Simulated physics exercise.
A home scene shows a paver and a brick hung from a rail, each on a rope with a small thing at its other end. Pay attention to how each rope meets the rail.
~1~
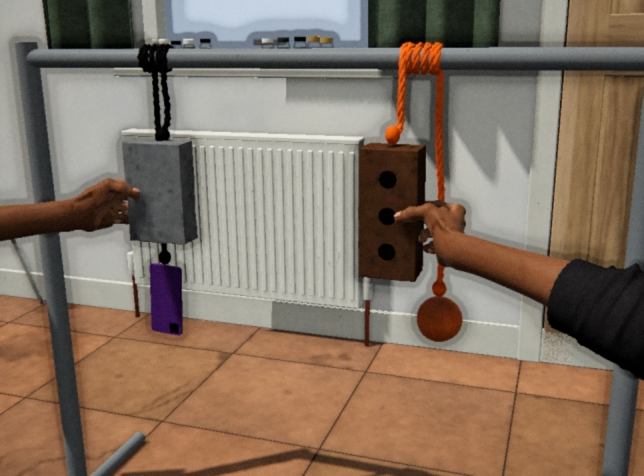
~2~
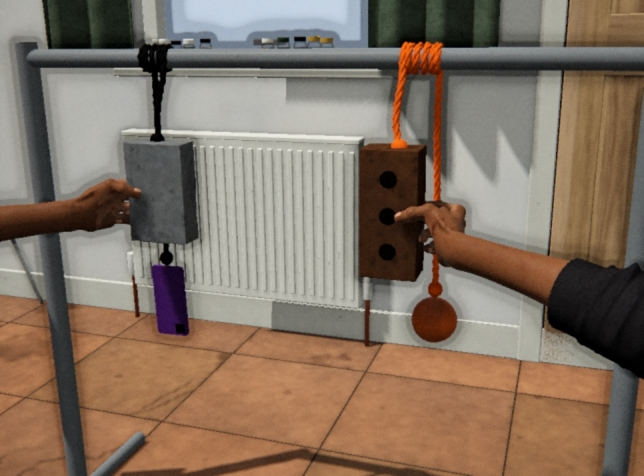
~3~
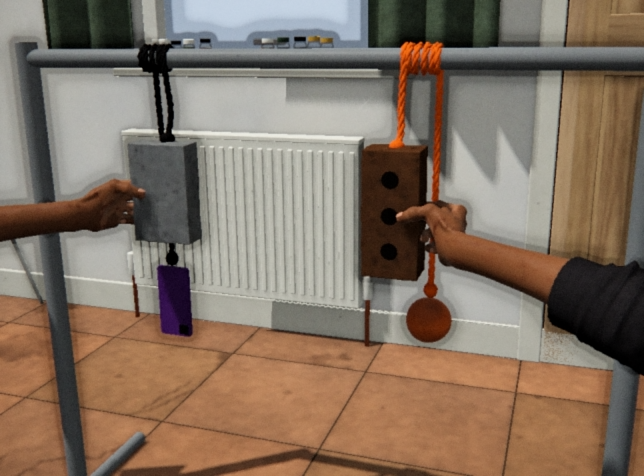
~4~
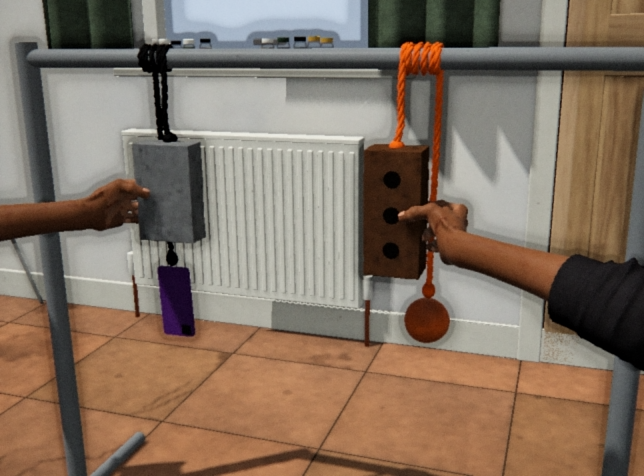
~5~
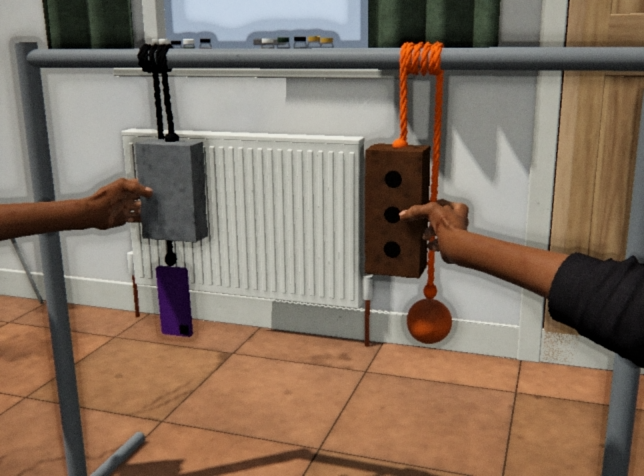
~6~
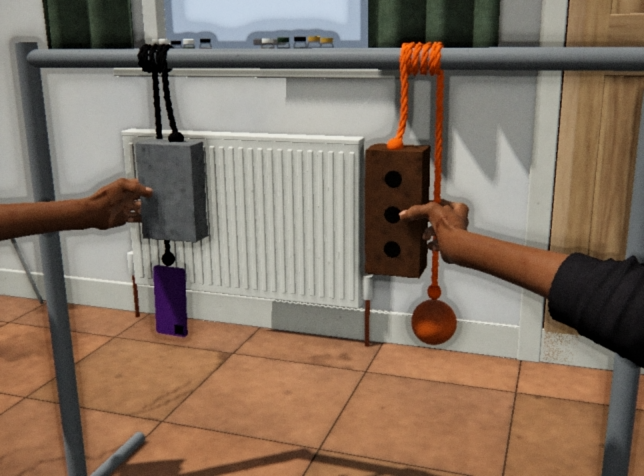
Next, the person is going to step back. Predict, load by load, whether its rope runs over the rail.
Load by load: The paver stays put, the brick stays put.
Then, 0.34 s on from there, paver off the floor near (173, 197); brick off the floor near (400, 217).
Then, 0.74 s on from there, paver off the floor near (172, 196); brick off the floor near (404, 216).
In the end, paver off the floor near (172, 197); brick off the floor near (403, 215). The paver keeps its height and the brick stays hanging.
